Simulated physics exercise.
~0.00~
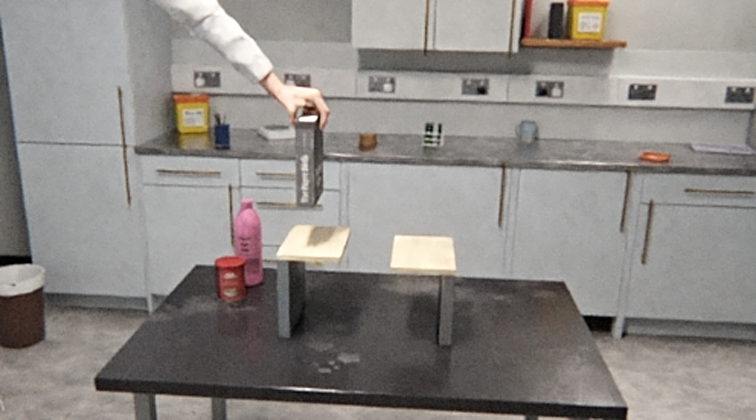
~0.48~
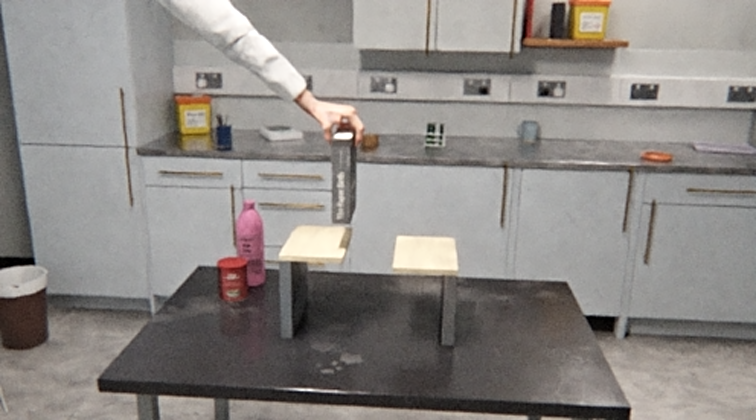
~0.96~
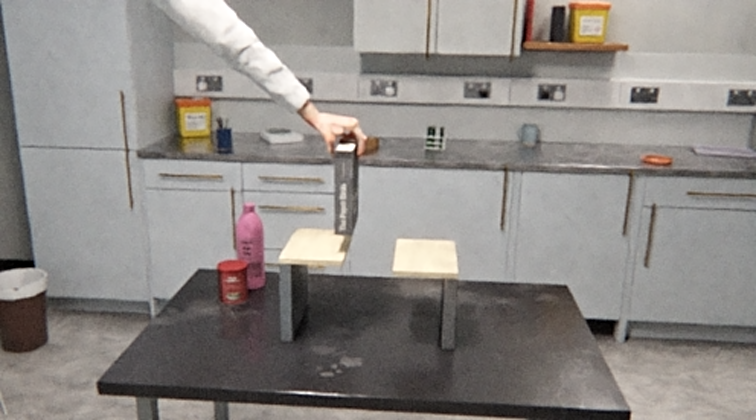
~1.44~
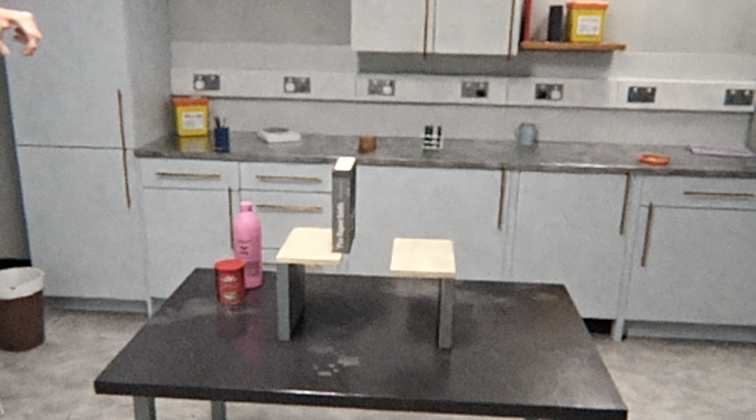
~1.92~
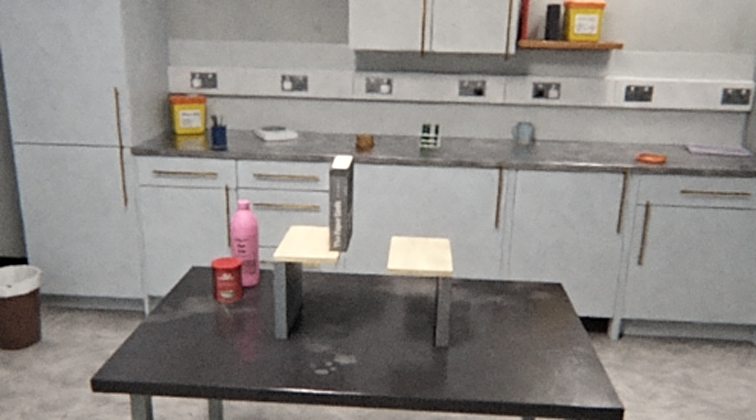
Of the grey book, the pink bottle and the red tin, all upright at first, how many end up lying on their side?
None of them end up on their side. The grey book, the pink bottle and the red tin are all still upright at the end.
